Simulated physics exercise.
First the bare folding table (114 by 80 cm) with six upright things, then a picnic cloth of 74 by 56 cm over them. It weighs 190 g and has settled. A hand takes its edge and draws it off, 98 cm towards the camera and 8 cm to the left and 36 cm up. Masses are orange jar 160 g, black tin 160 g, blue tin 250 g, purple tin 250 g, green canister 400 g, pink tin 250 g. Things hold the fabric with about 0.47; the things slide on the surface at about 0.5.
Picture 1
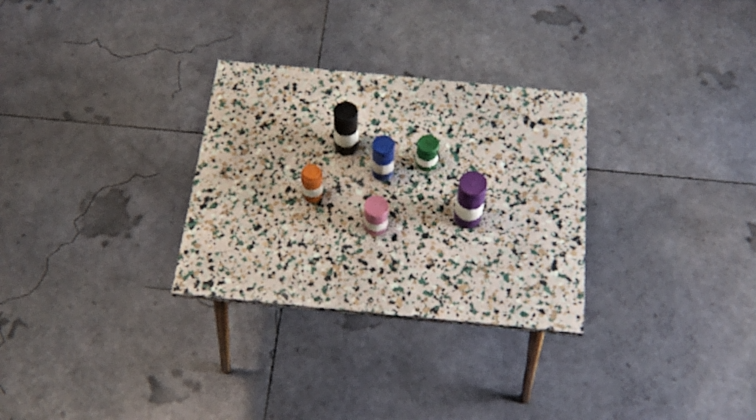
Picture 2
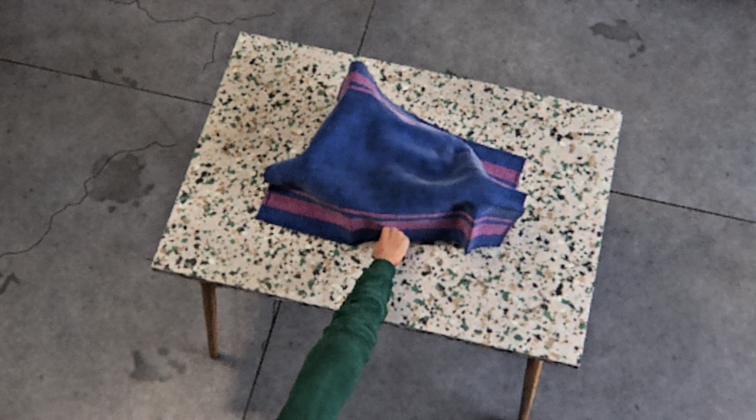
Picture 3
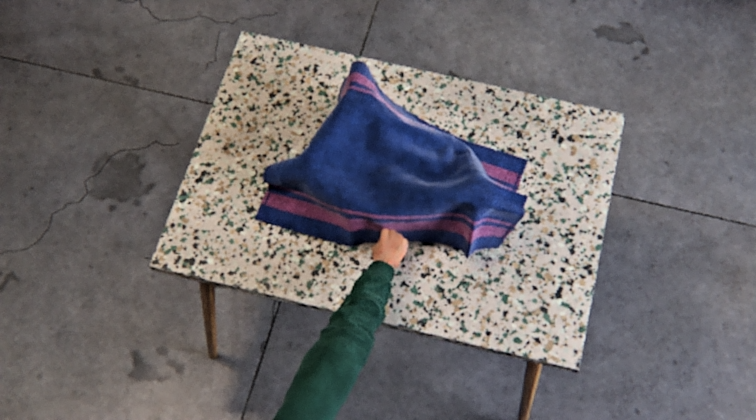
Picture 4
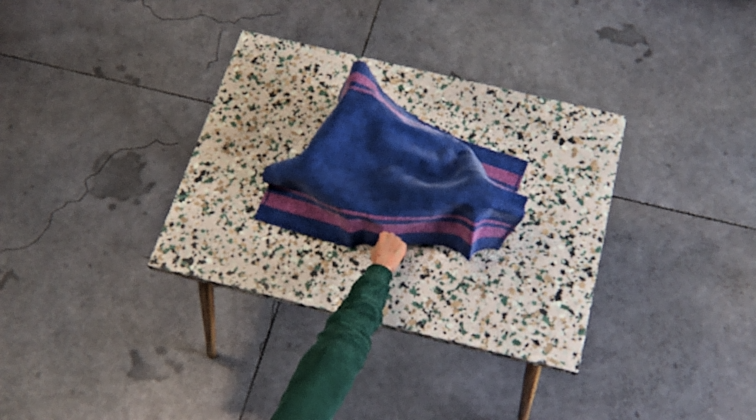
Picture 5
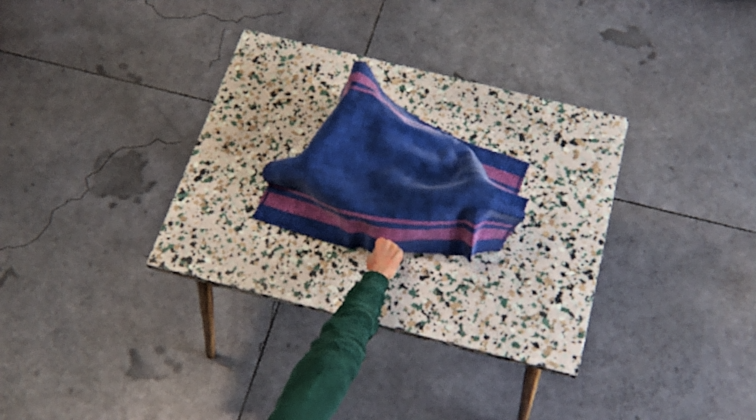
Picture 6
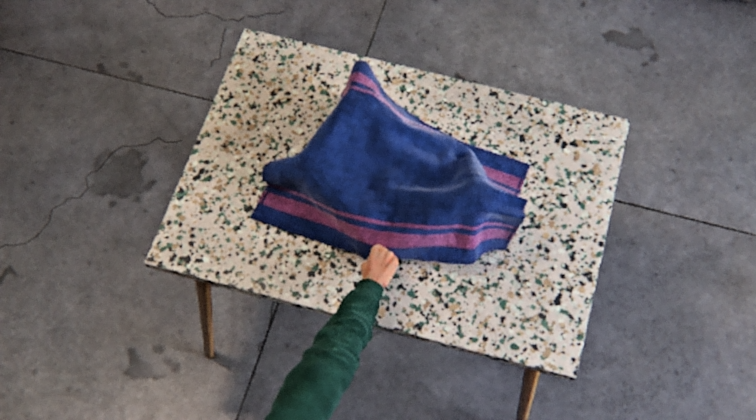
On a speckled table, six upright containers stood uncovered, then a blue cloth with pink stripes lay draped over them, and a green-sleeved hand gripped its near edge and tugged it slightly toward the front.
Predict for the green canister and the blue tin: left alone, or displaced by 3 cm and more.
The green canister keeps its place, the blue tin stays put.
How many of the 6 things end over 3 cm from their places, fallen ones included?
I count 2.
Next, middle of the picnic cloth at (363, 244); purple tin on its side, 10 cm off its start, black tin 4 cm off its start, orange jar 1 cm off its start.
Then, middle of the picnic cloth at (328, 358); purple tin on its side, 13 cm off its start, black tin 7 cm off its start, orange jar 2 cm off its start.
After that, middle of the picnic cloth at a place out of view; black tin on its side, 18 cm off its start at (346, 186), purple tin on its side, 14 cm off its start at (450, 266), orange jar 2 cm off its start at (304, 160).
Later, middle of the picnic cloth at a place out of view; black tin on its side, 18 cm off its start, purple tin on its side, 14 cm off its start, orange jar 2 cm off its start.
At the end, middle of the picnic cloth at a place out of view; green canister 0 cm off its start at (444, 147), blue tin 0 cm off its start at (394, 140), black tin on its side, 18 cm off its start at (345, 187), purple tin on its side, 15 cm off its start at (437, 264).
